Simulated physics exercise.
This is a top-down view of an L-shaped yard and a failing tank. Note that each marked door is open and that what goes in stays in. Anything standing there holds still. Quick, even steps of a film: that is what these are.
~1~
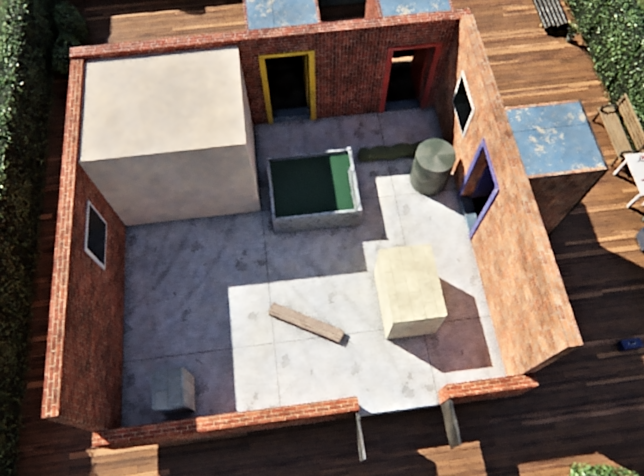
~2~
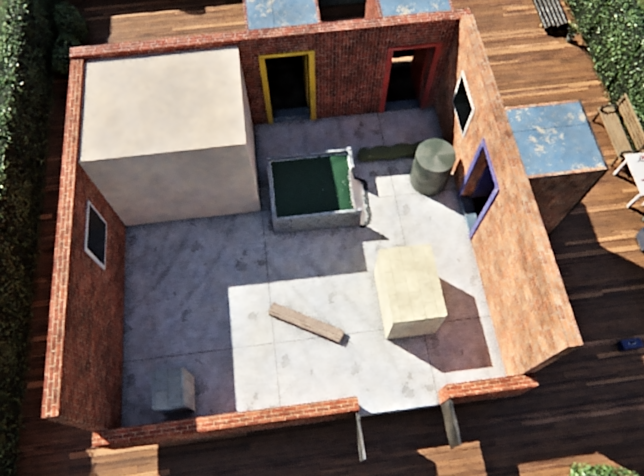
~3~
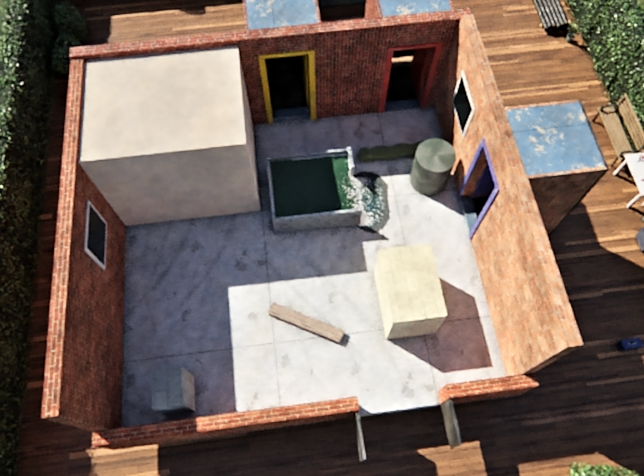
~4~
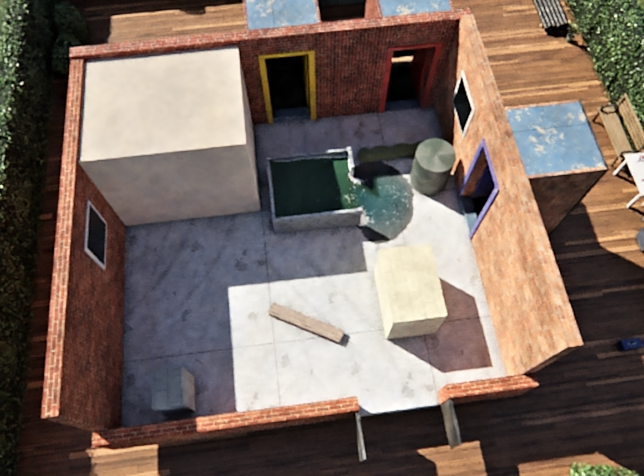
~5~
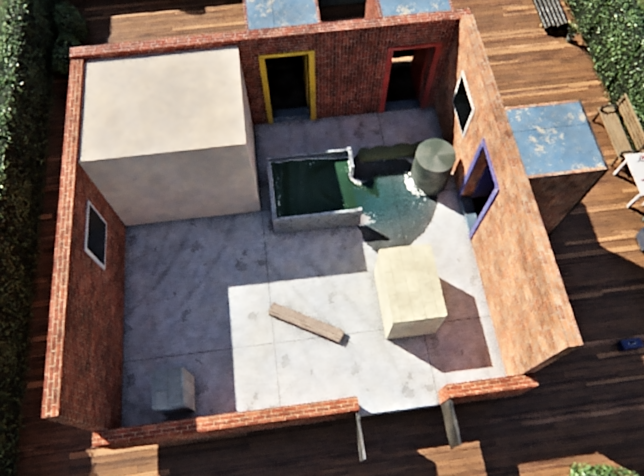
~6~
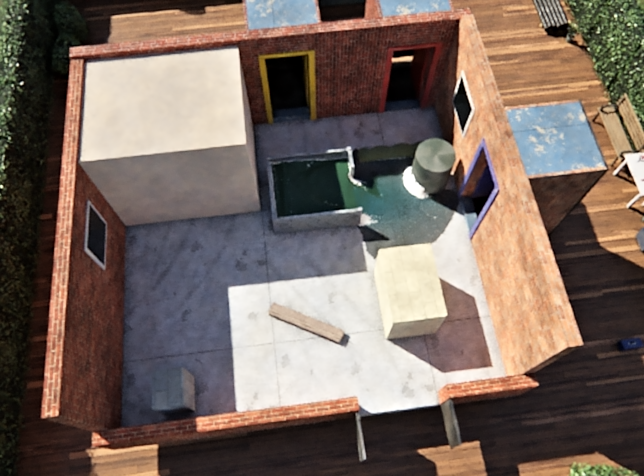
Green water pouring from the right side of a tank and spreading rightward across a walled yard's pale floor, around a round drum.
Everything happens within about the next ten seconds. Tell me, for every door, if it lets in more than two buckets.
Outcome: I predict the yellow door will remain at two buckets or below; I predict the blue door will overshoot two buckets; I predict the red door will remain at two buckets or below.
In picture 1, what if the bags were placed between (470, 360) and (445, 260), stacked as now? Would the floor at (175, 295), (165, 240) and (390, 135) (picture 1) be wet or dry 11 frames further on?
Spot by spot: Untouched, untouched, inundated.
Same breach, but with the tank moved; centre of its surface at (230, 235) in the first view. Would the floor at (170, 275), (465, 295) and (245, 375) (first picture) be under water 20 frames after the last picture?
Going through the three places: Out of reach, in the spill, out of reach.
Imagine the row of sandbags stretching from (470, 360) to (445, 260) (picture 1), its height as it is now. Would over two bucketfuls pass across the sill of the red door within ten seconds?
Result for the red door: Above the threshold.
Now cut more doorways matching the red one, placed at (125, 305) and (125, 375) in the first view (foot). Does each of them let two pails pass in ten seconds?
Results, in sequence: Doesn't reach it and doesn't reach it.
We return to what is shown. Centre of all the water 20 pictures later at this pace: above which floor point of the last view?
Around pixel (396, 228).
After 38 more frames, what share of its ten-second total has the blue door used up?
It should be near 100 percent of the ten-second total.
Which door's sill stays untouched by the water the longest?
I pick the one in yellow.
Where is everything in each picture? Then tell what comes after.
The first frame shows still water in the water tank at (313, 185).
In the second frame, the front is at (364, 223), out from the gap at (354, 197).
In the third frame, the front is at (381, 183), out from the gap at (354, 198).
In the fourth frame, the front is at (405, 183), out from the gap at (354, 199).
In the fifth frame, water pours out at (354, 198) and has run to (433, 201).
In the sixth frame, the front is at (454, 201), out from the gap at (354, 198).
A moment on, water covers 15 % of the floor; the yellow door not reached, the blue door over two buckets in, the red door not reached.
Next, water covers 20 % of the floor; the yellow door not reached, the blue door far over two buckets in, the red door not reached.
Then, water covers 30 % of the floor; the yellow door not reached, the blue door far over two buckets in, the red door wet at the sill, nothing in.
Later, water covers 45 % of the floor; the yellow door wet at the sill, nothing in, the blue door far over two buckets in, the red door wet at the sill, nothing in.
In the end, water covers 70 % of the floor; the yellow door wet at the sill, nothing in, the blue door far over two buckets in, the red door wet at the sill, nothing in.
